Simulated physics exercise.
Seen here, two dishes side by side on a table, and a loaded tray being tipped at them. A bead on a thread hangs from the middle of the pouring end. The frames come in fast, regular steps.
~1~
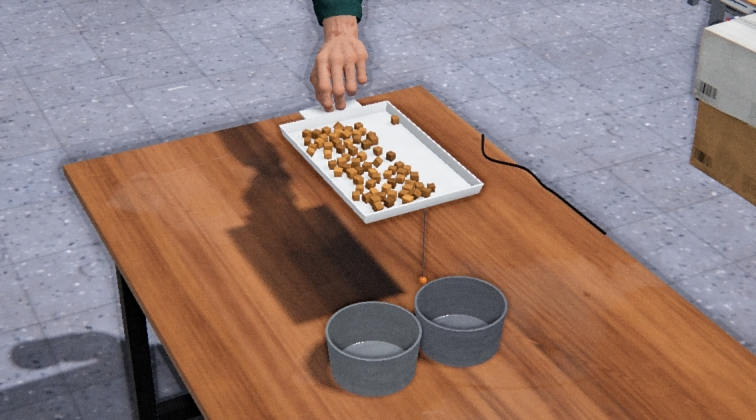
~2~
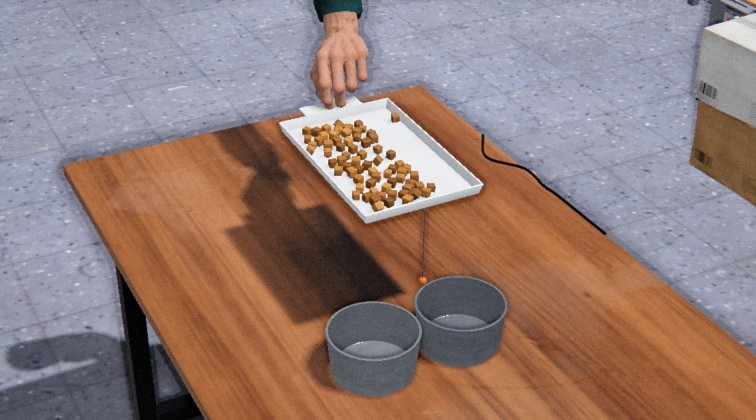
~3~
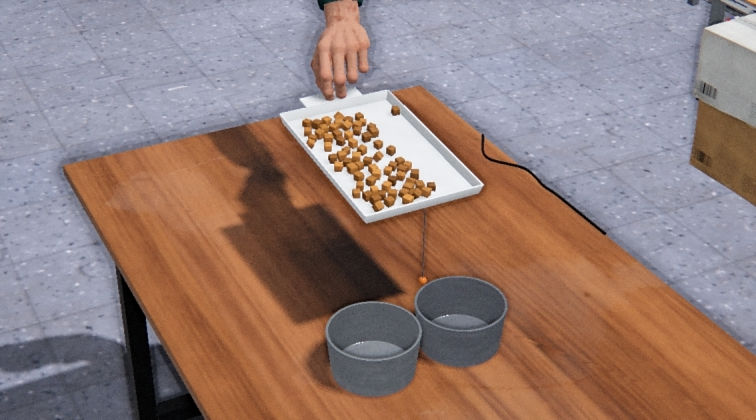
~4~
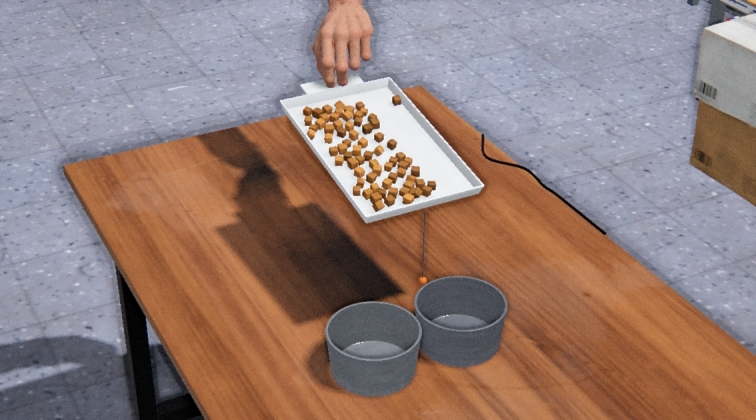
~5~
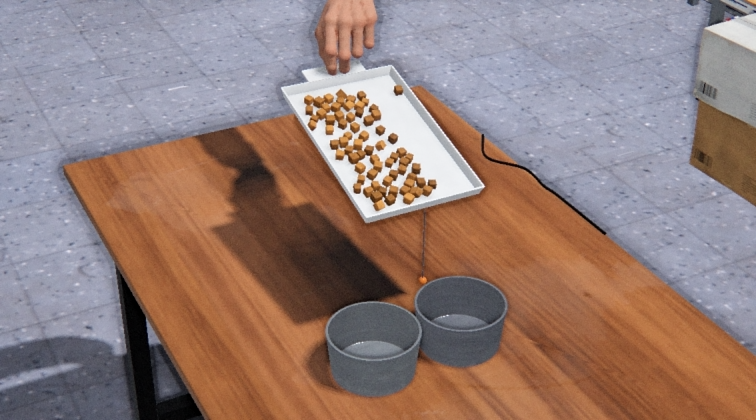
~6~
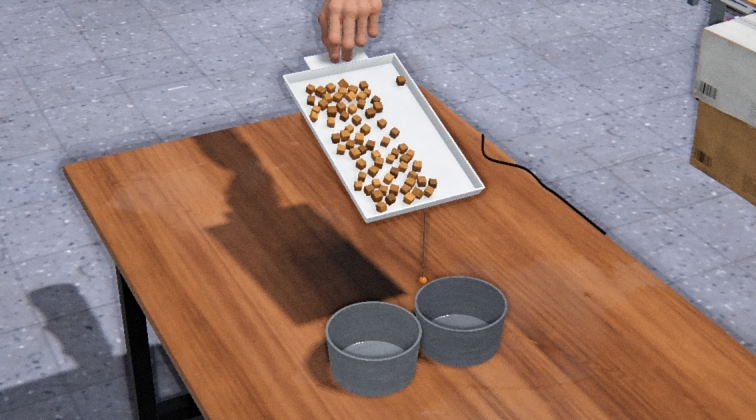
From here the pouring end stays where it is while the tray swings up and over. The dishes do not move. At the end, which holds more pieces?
More goes to the right dish.
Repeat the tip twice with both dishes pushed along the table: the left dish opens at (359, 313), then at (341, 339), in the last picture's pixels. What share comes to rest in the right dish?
Near 20 % and 40 %.
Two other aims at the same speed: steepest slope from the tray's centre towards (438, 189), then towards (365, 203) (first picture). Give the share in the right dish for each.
About 60 and 0 per cent.
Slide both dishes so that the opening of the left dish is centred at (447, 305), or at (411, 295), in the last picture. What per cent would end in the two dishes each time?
Roughly 50 per cent, and 20 per cent.
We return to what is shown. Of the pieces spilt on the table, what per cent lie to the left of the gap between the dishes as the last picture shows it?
Near 0 %.
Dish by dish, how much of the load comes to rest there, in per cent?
Left dish near 20 in a hundred; right dish near 50.
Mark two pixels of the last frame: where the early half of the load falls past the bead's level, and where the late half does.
At about (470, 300), then at (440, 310).
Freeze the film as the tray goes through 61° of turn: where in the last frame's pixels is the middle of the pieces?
Roughly at (418, 182).
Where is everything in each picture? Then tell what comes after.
In the first frame, corners of the pouring end at (367, 213) and (479, 183), level; middle of the load at (367, 167), brown sugar cubes; left dish at (395, 373); right dish at (484, 343); bead on its thread at (423, 281).
In the second frame, corners of the pouring end at (367, 214) and (479, 183), level; middle of the load at (367, 165).
In the third frame, corners of the pouring end at (367, 214) and (479, 184), tipped barely, level across its low end; middle of the load at (367, 161).
In the fourth frame, corners of the pouring end at (367, 214) and (480, 184), tipped a little, level across its low end; middle of the load at (368, 156).
In the fifth frame, corners of the pouring end at (368, 215) and (480, 185), tipped a little, level across its low end; middle of the load at (369, 150).
In the sixth frame, corners of the pouring end at (368, 215) and (481, 186), tipped clearly, level across its low end; middle of the load at (370, 145); left dish at (395, 373); right dish at (484, 343).
Soon, tray tipped steeply; all on the tray.
A while on, tray tipped right over; most on the tray; a stray few in the left dish; a small part in the right dish.
Towards the end, tray tipped past a quarter turn; about a quarter in the left dish; about half in the right dish; about a third outside both.
Finally, tray tipped past a quarter turn; about a quarter in the left dish; about half in the right dish; about a third outside both.
